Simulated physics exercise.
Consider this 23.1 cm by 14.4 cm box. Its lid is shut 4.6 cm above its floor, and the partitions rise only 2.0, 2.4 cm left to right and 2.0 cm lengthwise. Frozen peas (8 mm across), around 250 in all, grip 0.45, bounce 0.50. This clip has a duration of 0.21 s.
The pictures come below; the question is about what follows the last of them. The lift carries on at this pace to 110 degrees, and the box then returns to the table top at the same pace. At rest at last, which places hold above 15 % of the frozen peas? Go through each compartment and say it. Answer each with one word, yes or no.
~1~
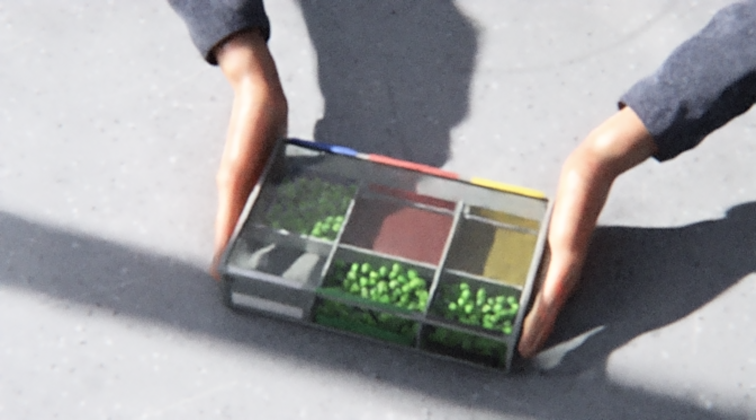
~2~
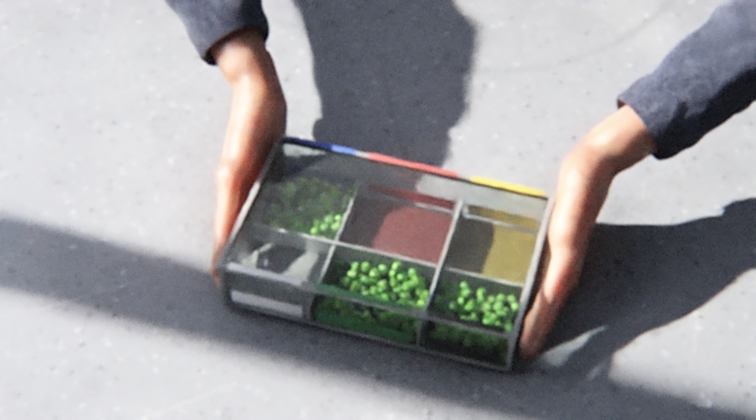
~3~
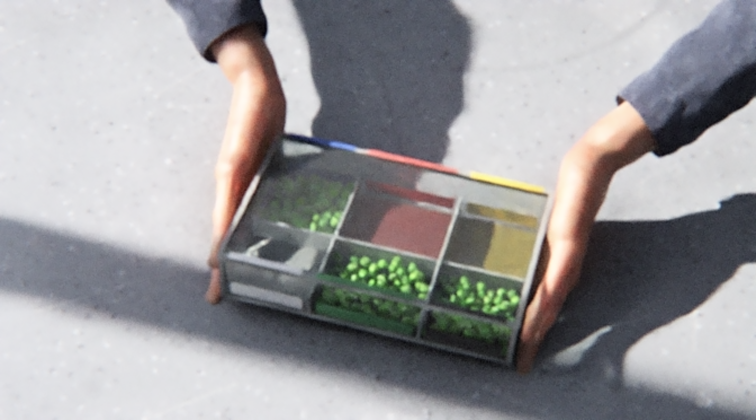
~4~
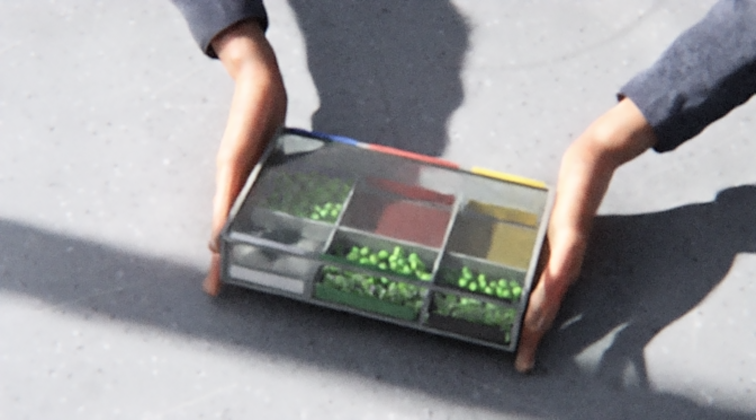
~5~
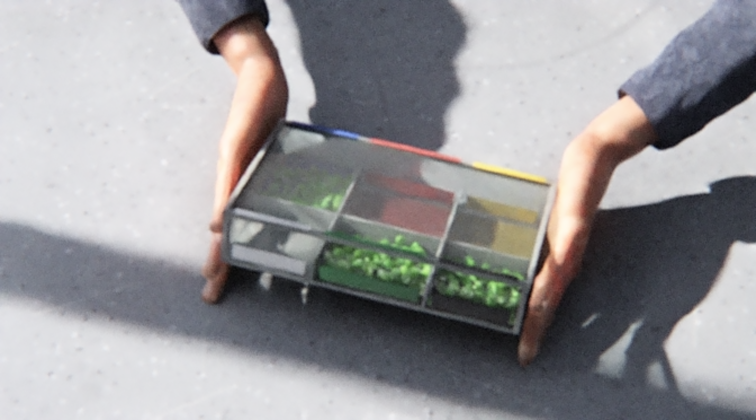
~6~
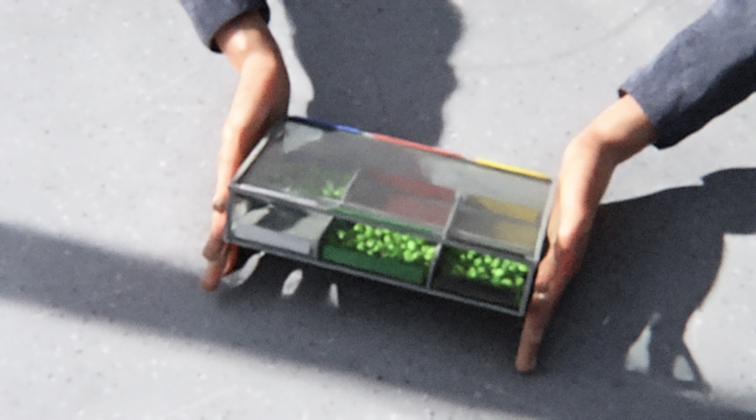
Red: Yes. Blue: Yes. Green: No. Yellow: Yes. White: No. Black: No.
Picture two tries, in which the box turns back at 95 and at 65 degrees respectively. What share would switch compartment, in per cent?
Some 60 and some 10 per cent, respectively.
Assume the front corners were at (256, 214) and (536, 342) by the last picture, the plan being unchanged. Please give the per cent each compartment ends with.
Final shares: Red 0%, blue 0%, green 0%, yellow 40%, white 0%, black 60%.
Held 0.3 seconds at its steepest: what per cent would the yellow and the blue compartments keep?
Yellow keeps 35% and blue keeps 35%.
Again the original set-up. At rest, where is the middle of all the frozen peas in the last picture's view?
(410, 219) or so.
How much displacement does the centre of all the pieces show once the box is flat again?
I'd say close to 6.0 cm in total.
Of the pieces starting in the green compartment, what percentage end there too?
Around 0 per cent of it.
Then, 0.66 s after the last picture, tilt 109 degrees; red 30 %, blue 35 %, green 5 %, yellow 25 %, black 5 %.
Then, 1.10 s after the last picture, tilt 47 degrees; red 30 %, blue 35 %, yellow 35 %.
Then, 1.62 s after the last picture, tilt 0 degrees; red 30 %, blue 35 %, yellow 35 %.
In the end, red 30 %, blue 35 %, green 0 %, yellow 35 %, white 0 %, black 0 %.
